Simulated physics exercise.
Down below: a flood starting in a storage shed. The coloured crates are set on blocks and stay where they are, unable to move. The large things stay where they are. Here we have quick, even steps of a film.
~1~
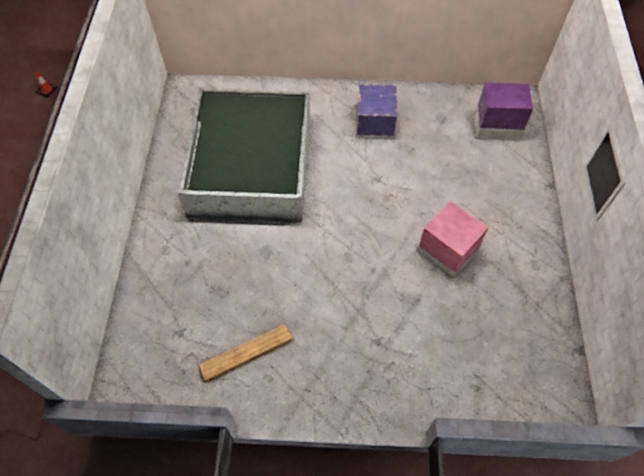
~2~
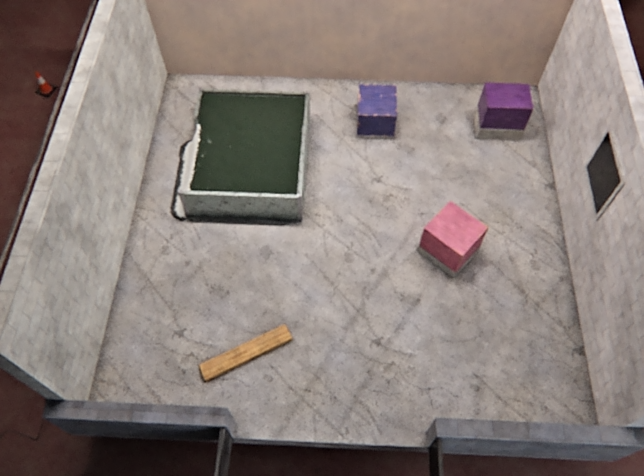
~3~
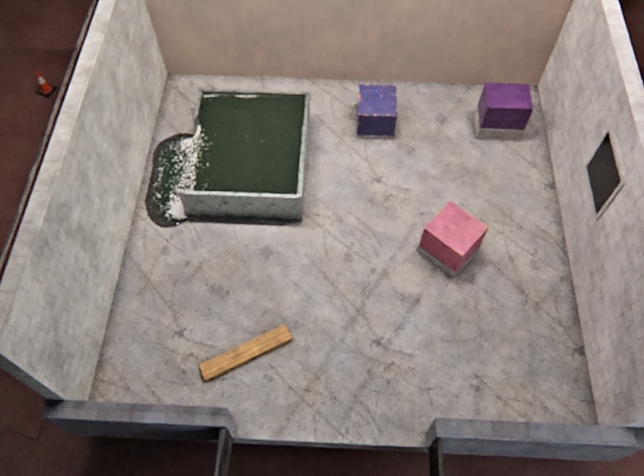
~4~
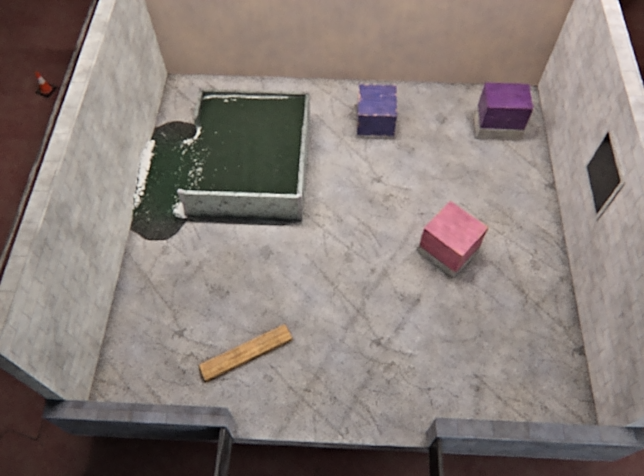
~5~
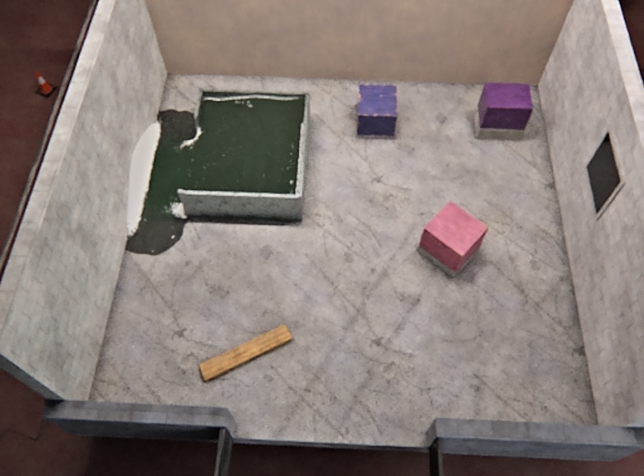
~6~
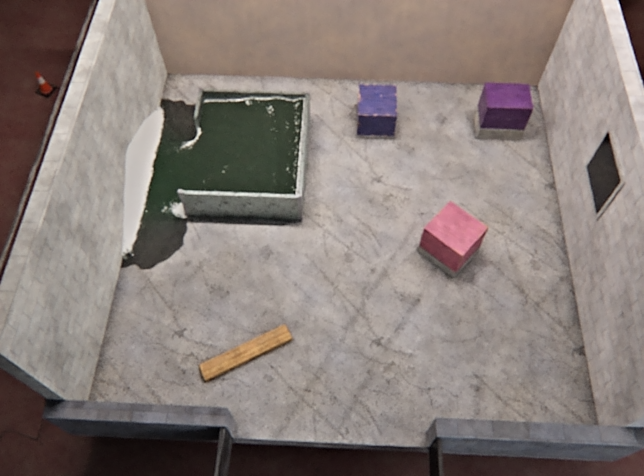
Dark green water pouring from the left side of a walled tank, spreading across the pale floor and along the left wall.
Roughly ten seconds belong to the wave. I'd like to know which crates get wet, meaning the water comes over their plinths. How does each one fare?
The blue crate does get wet. The pink crate does not get wet. The purple crate does not get wet.
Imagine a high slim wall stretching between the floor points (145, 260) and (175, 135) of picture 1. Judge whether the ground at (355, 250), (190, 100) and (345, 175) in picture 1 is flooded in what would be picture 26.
One by one: Spared, soaked, spared.
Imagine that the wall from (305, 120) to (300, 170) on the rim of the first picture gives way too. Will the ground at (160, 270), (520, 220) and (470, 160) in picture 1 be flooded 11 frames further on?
One after the other: Free of water, covered, under water.
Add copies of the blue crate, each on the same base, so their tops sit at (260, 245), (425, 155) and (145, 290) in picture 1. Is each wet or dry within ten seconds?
One after the other: Is topped, escapes it, ends up wet.
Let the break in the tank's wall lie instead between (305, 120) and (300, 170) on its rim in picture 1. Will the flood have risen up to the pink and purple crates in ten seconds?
The pink crate is flooded and the purple crate is untouched.
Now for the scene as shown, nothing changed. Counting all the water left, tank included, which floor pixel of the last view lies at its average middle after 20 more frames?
It is around (219, 202).
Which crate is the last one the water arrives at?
Last is the pink-painted one.
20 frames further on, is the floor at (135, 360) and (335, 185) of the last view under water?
Wet, dry.
A moment on, water covers 15 % of the floor; the blue crate not reached, the pink crate not reached, the purple crate not reached.
Next, water covers 25 % of the floor; the blue crate not reached, the pink crate not reached, the purple crate not reached.
Then, water covers 40 % of the floor; the blue crate water round its plinth, the pink crate not reached, the purple crate not reached.
Later, water covers 75 % of the floor; the blue crate water round its plinth, the pink crate water round its plinth, the purple crate water round its plinth.
In the end, water covers 95 % of the floor; the blue crate was topped, the pink crate stayed above the water, the purple crate stayed above the water.
